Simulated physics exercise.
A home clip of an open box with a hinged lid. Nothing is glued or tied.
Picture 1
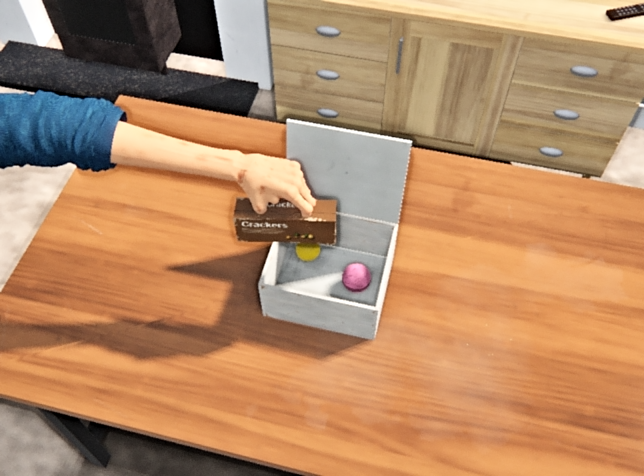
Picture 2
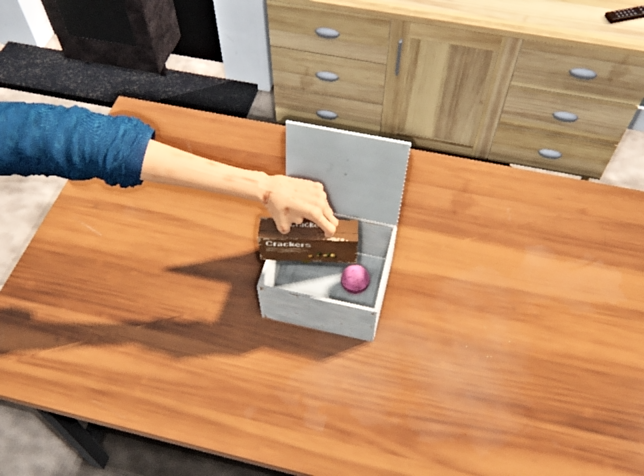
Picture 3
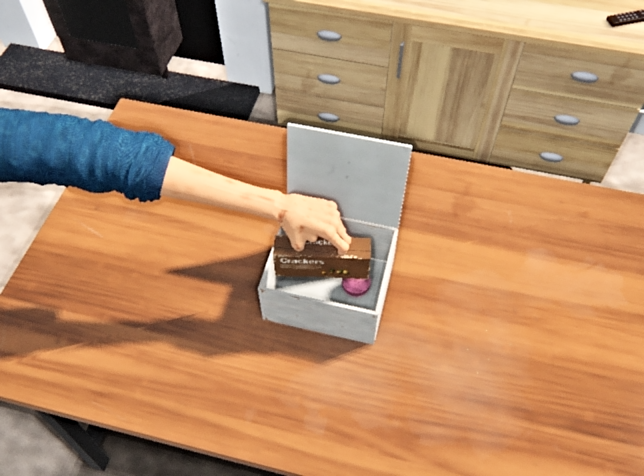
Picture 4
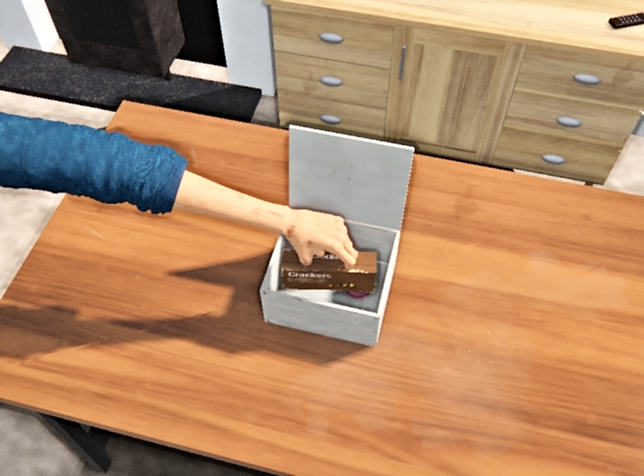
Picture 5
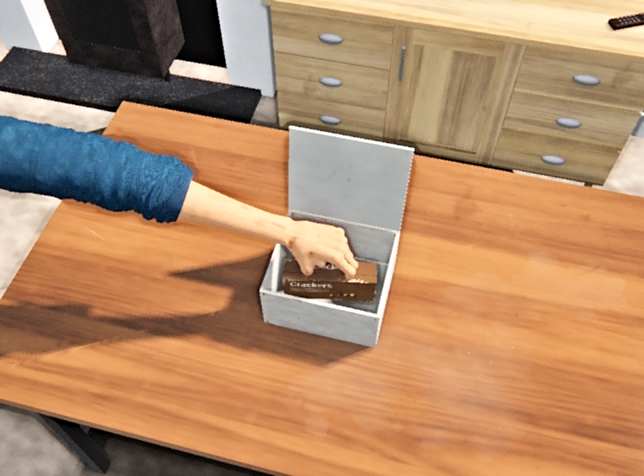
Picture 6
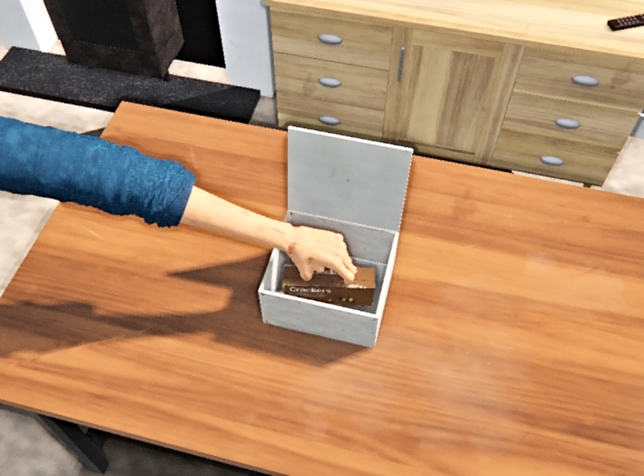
To begin with, a hand in a blue sleeve holds a brown crackers carton over the left side of an open white box with a pink ball and a yellow item inside. The hand moves the carton right and lowers it into the box, covering the ball from view.
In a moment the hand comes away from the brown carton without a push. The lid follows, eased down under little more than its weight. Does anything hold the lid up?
It sits on the rim.
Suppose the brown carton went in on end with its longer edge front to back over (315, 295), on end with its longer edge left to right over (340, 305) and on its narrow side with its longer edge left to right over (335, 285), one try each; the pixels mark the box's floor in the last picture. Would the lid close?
First try: It will not close; second try: It sits on the rim; third try: It closes.
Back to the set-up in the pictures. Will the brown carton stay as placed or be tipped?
The brown carton keeps its pose.
Then, 1.20 s past the last view, lid starting down; brown carton displaced a little near (333, 306); pink ball displaced about its own width.
Then, 1.80 s past the last view, lid 35° above the rim; brown carton displaced a little near (333, 306); pink ball displaced about its own width.
Finally, lid shut; moved from the start, pink ball and brown carton; yellow lemon still in place. Final places as the last picture's camera would see them, brown carton near (333, 306).
